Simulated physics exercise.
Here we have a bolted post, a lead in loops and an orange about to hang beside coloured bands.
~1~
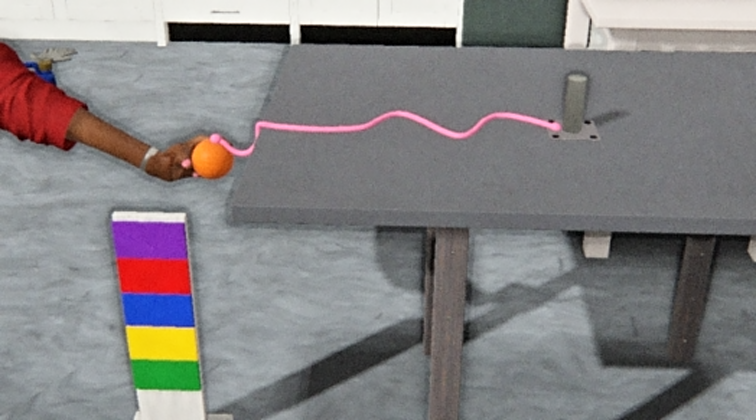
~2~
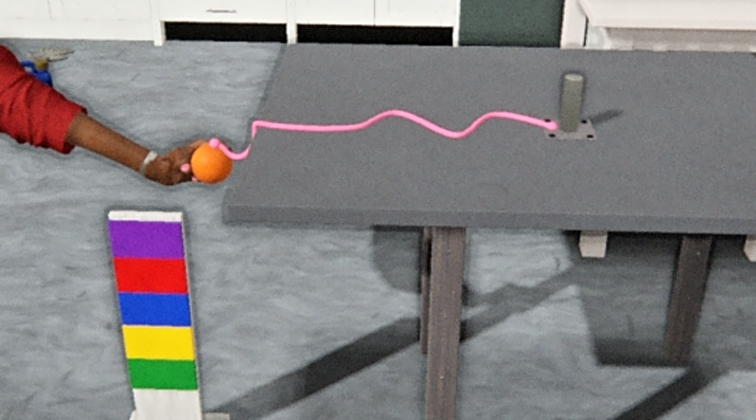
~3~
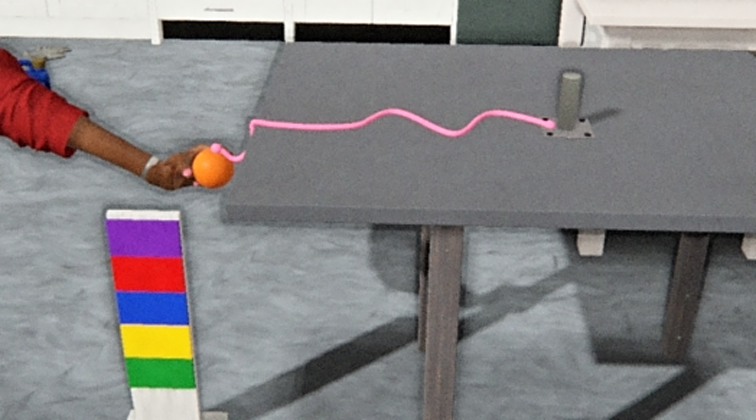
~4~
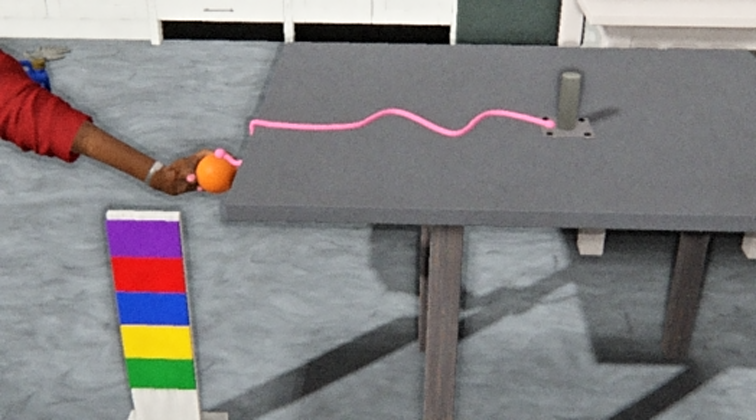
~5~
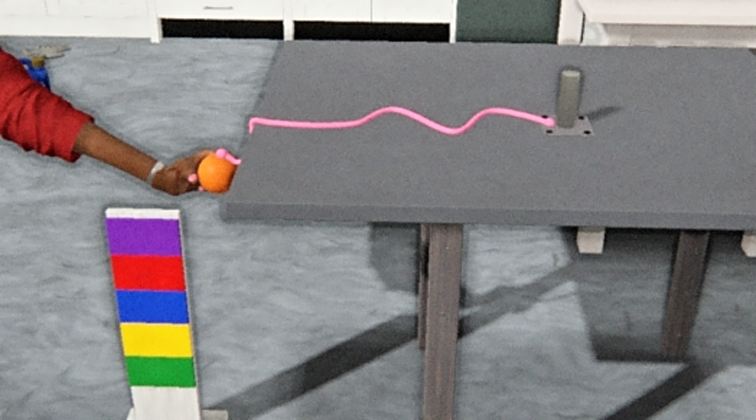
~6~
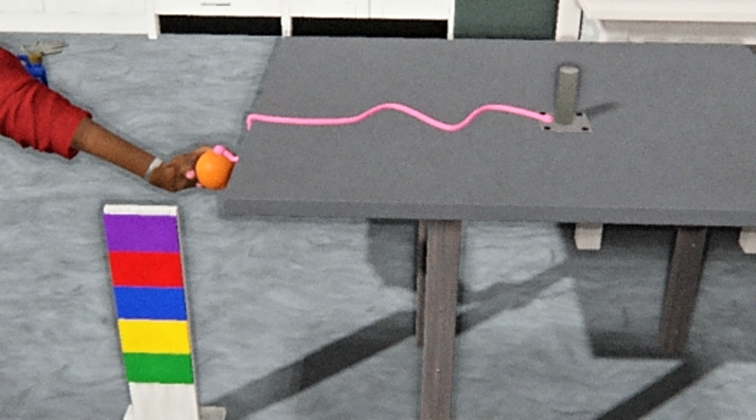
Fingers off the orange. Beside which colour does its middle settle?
At red.
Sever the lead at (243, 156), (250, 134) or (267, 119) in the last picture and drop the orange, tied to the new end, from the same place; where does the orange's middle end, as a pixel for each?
The places are (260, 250), (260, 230) and (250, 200).
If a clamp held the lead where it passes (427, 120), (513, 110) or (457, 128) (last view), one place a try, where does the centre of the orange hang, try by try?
In that order: (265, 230), (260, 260) and (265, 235).
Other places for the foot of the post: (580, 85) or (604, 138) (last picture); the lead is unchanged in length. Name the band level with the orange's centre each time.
Try by try: Purple; purple.
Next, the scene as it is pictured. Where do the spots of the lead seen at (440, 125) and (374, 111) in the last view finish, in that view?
They go to (397, 118) and to (306, 116).
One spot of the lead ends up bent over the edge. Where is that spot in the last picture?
The one at (330, 122).
A little later, orange near (291, 258); level with red.
Next, orange near (255, 268); level with red.
When it is over, orange near (256, 270); level with red. Its centre hangs level with the red band.
